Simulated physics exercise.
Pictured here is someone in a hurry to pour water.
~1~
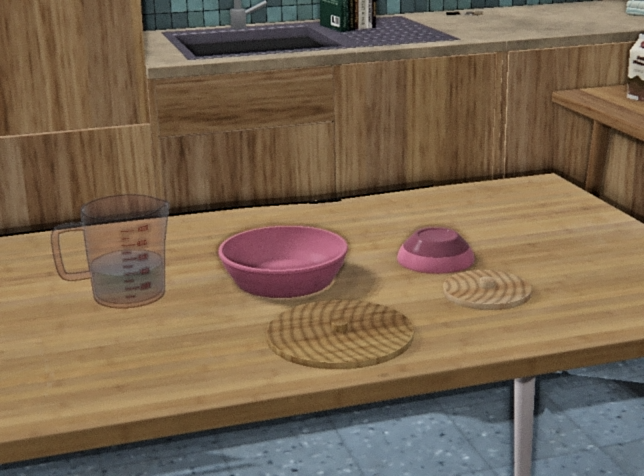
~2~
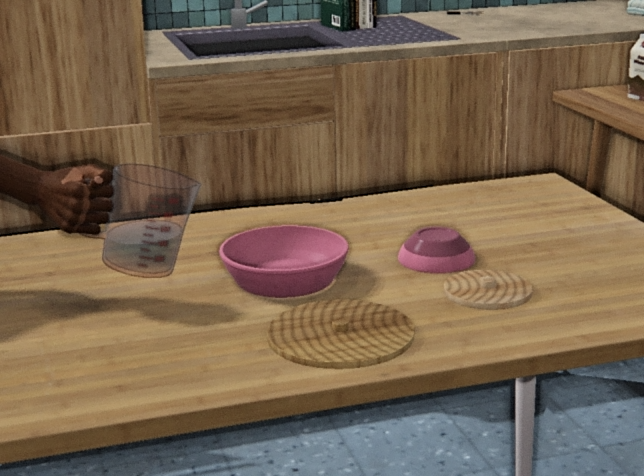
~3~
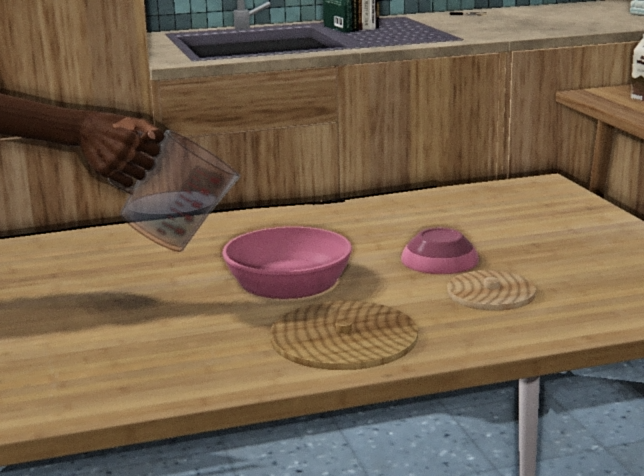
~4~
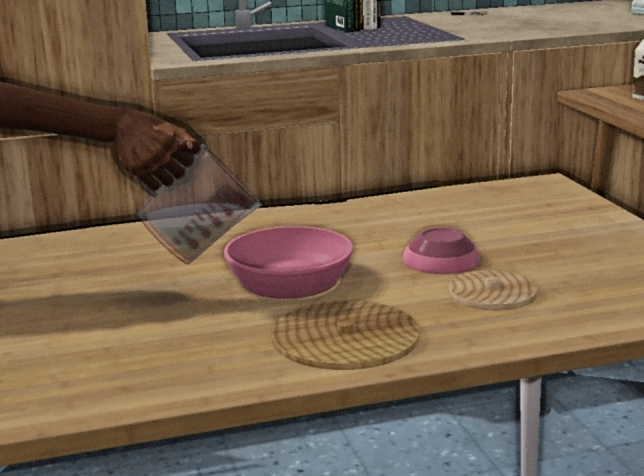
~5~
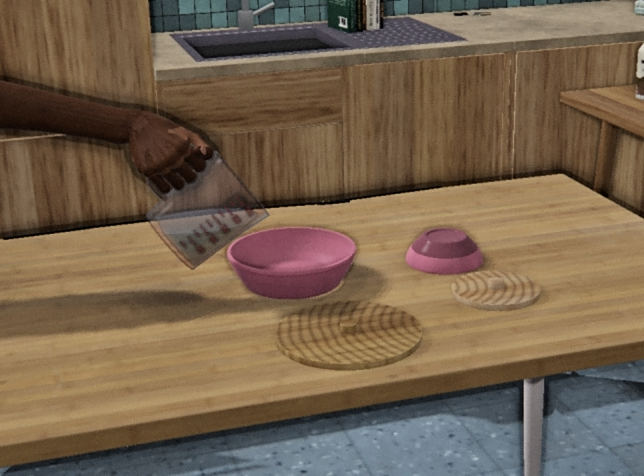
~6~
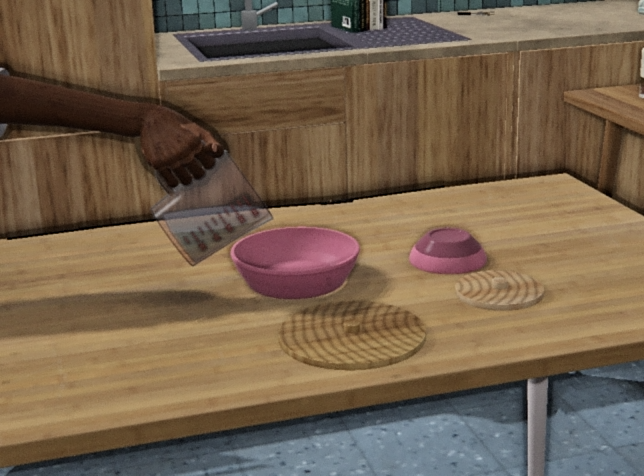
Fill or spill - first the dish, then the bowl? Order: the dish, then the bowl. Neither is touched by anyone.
Dish: Fill, bowl: Spill.
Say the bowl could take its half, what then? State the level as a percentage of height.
Roughly 75 in a hundred, I reckon.
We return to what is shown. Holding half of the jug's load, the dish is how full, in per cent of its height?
It stands at around 25 percent.
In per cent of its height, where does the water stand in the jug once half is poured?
Close to 20 percent.
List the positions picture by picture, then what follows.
In the first picture, before the pour; jug (126, 249) about a third full; dish (284, 266) open; bowl (436, 249) upside down.
In the second picture, the jug is on its way; jug about a third full, surface at (144, 232); dish (285, 265) open.
In the third picture, tilting; jug (178, 190) tipped 35° with all of its load; bowl (440, 249) upside down.
In the fourth picture, no stream yet; jug (199, 205) tipped 50° with all of its load; dish (289, 266) open.
In the fifth picture, still nothing leaves it; jug (207, 210) tipped 55° with all of its load; bowl (444, 250) upside down.
In the sixth picture, on the point of pouring; jug (212, 209) tipped 60° with all of its load; dish (296, 267) open; bowl (448, 250) upside down.
A moment on, the water goes into the dish.
Further on, it runs off the upturned base of the bowl.
When it is over, the dish has its share inside; the bowl is empty, in a puddle.
